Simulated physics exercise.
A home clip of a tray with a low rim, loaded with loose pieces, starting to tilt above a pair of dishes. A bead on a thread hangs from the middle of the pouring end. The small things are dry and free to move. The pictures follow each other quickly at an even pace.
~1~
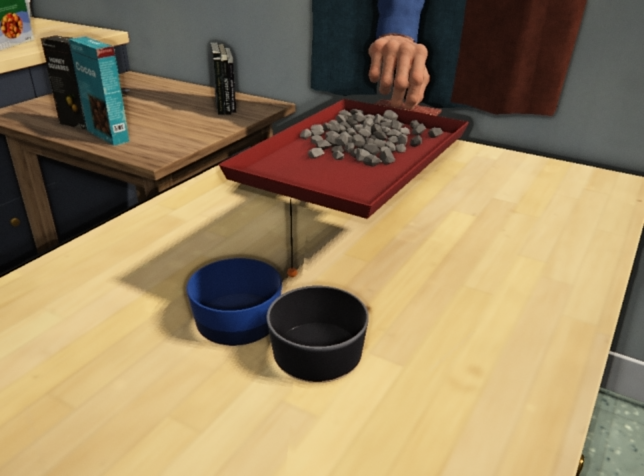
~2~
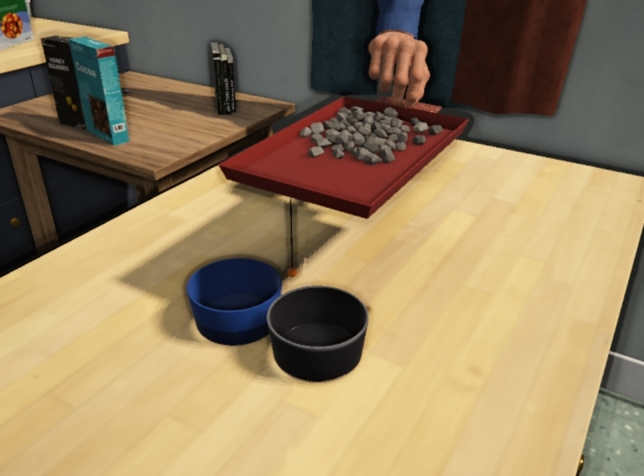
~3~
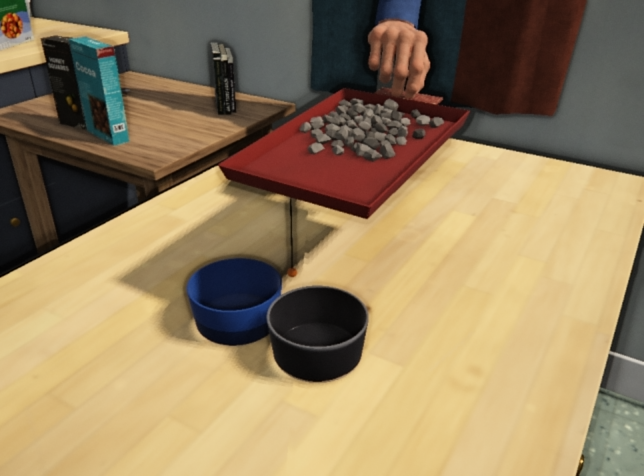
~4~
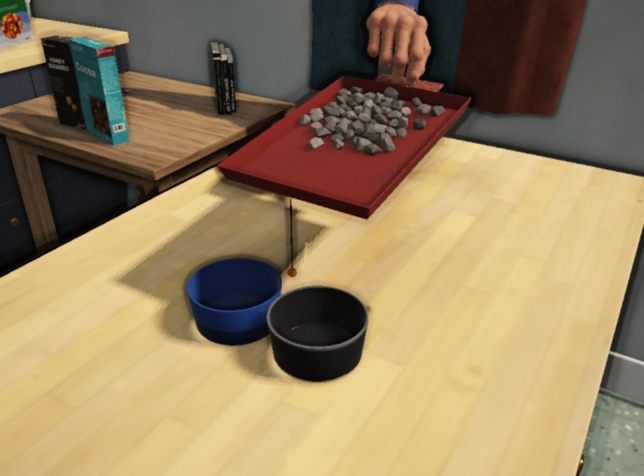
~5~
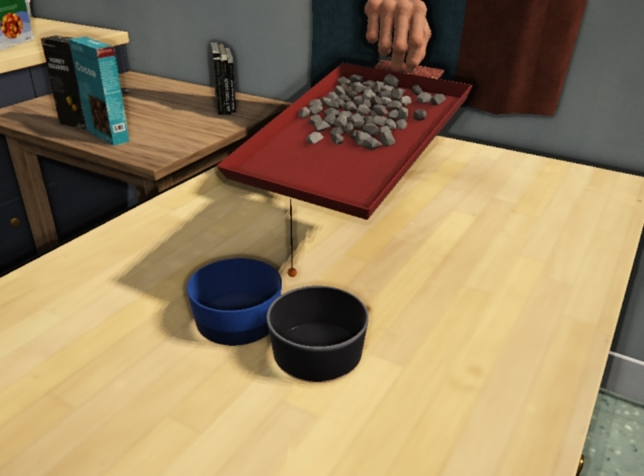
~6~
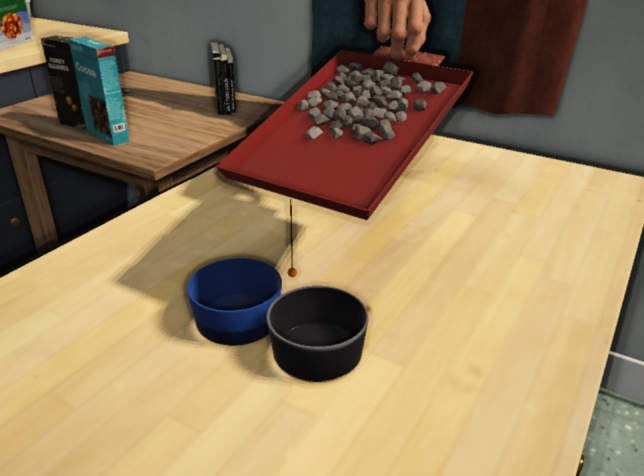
On a wooden kitchen counter, a hand gradually tilting a red tray of grey gravel above blue and black dishes.
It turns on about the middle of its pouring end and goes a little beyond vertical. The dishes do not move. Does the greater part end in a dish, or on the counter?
Together they catch more than half.
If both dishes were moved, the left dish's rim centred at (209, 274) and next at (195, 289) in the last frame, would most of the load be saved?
One: The larger part. Two: Most of it.
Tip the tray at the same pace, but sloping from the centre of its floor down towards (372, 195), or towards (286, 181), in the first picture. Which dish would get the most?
At the first place the right one, at the second the left dish.
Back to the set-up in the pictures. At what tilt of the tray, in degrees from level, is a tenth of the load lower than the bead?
Roughly 65°.
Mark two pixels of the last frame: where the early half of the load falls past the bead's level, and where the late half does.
At about (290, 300), then at (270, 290).
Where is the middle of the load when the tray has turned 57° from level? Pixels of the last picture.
Roughly at (294, 181).
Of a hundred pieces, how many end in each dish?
For the left dish some 30 %, for the right dish some 60 %.
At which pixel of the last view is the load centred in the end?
At about (291, 345).
Soon after the last picture, tray tipped steeply; nearly all on the tray; a small part in the air.
A little later, tray tipped right over; about a third on the tray; about a third in the right dish; a small part in the left dish; a small part outside both; a stray few in the air.
Later still, tray tipped past a quarter turn; about half in the right dish; about a third in the left dish; a small part outside both.
At rest, tray tipped past a quarter turn; about half in the right dish; about a third in the left dish; a small part outside both.
